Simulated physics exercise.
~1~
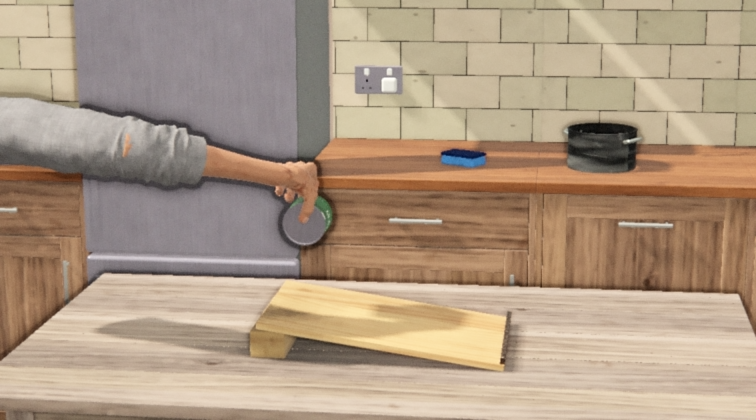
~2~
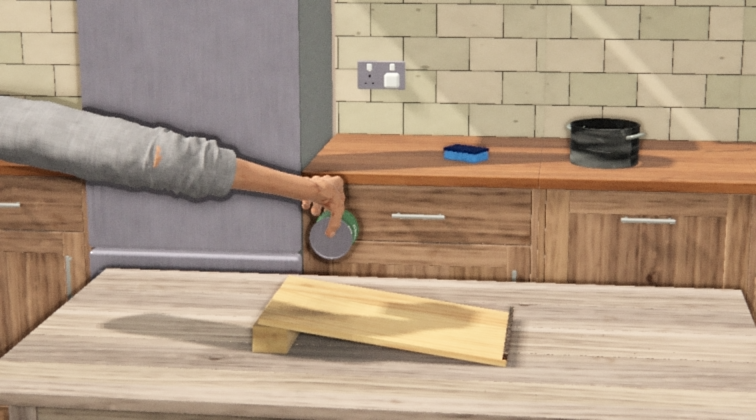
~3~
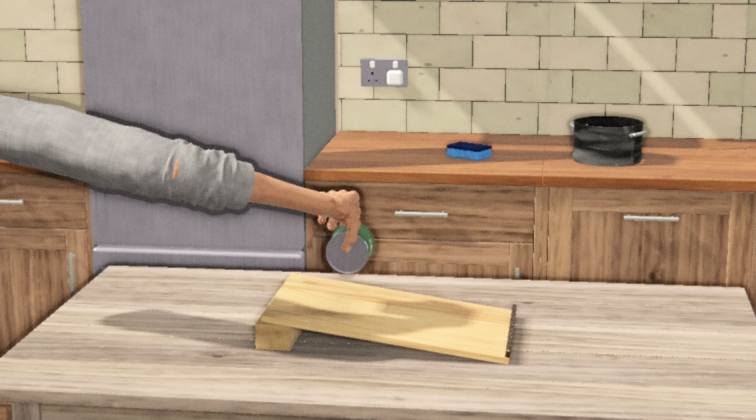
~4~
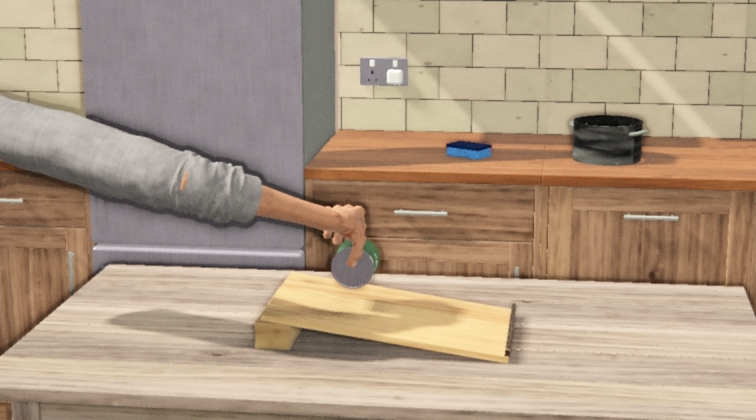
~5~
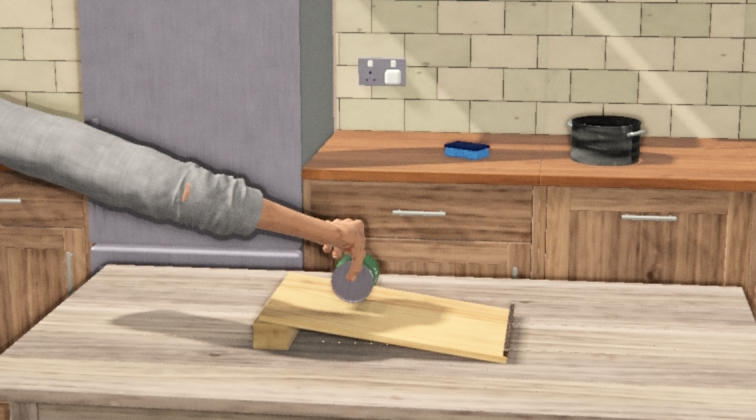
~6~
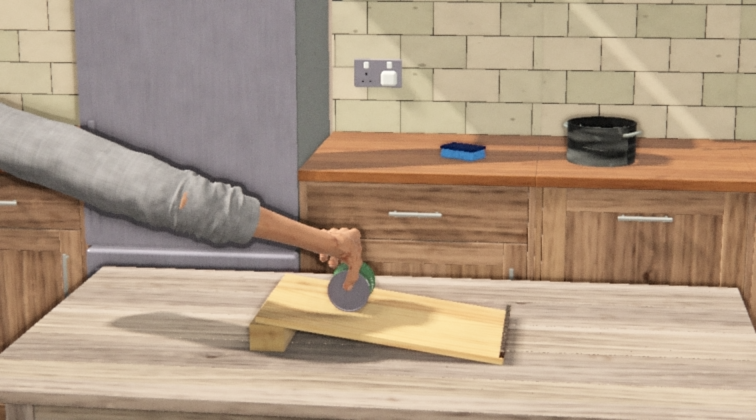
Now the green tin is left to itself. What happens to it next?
I predict it will leave its spot.
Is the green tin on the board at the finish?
Once it settles, it is off the top.
Then, 1.20 s past the last view, green tin now off the board.
Then, 2.50 s past the last view, things are still on the move.
Finally, off the board, green tin. The green tin goes downhill.
